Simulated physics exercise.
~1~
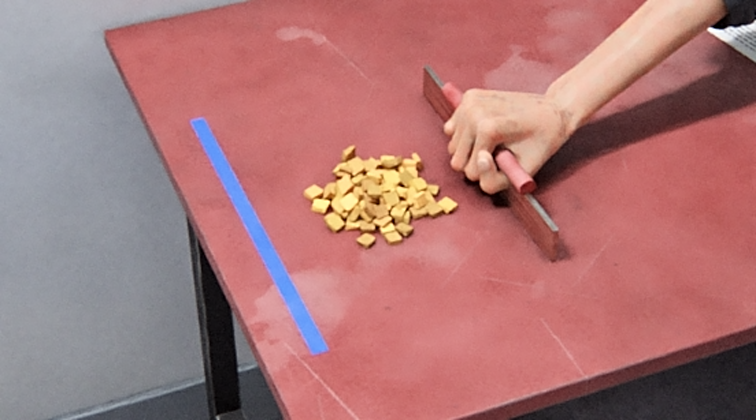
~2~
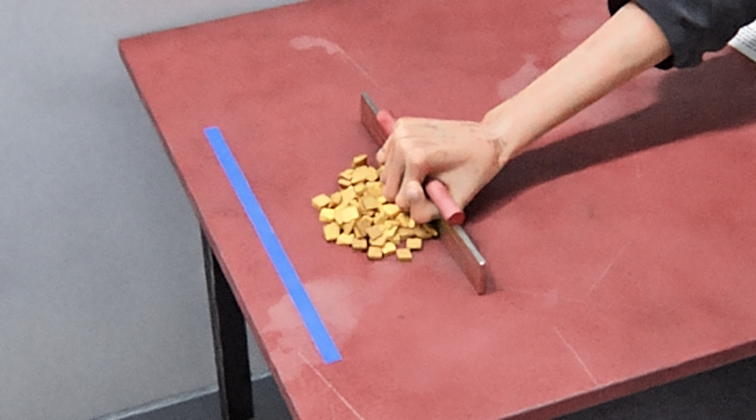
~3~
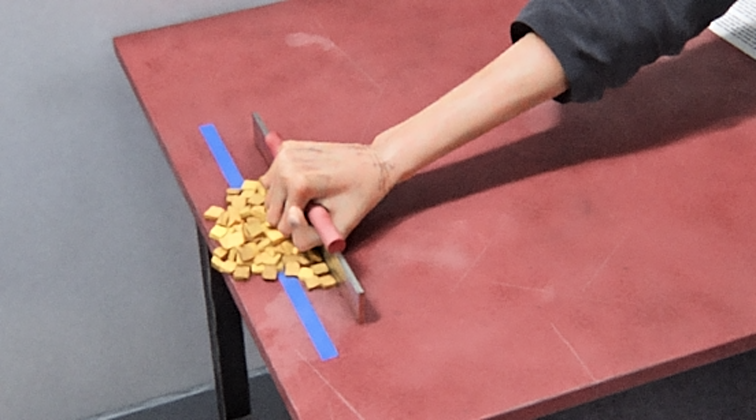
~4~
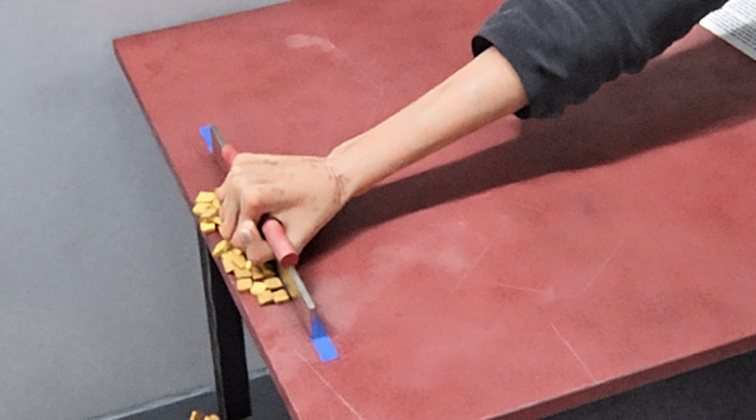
The footage shows a hand using a scraper to push a heap of small yellow pieces leftward across a red tabletop and over a line of blue tape, until the blade reaches the tape, with some pieces fallen to the floor and others still along the table's edge.
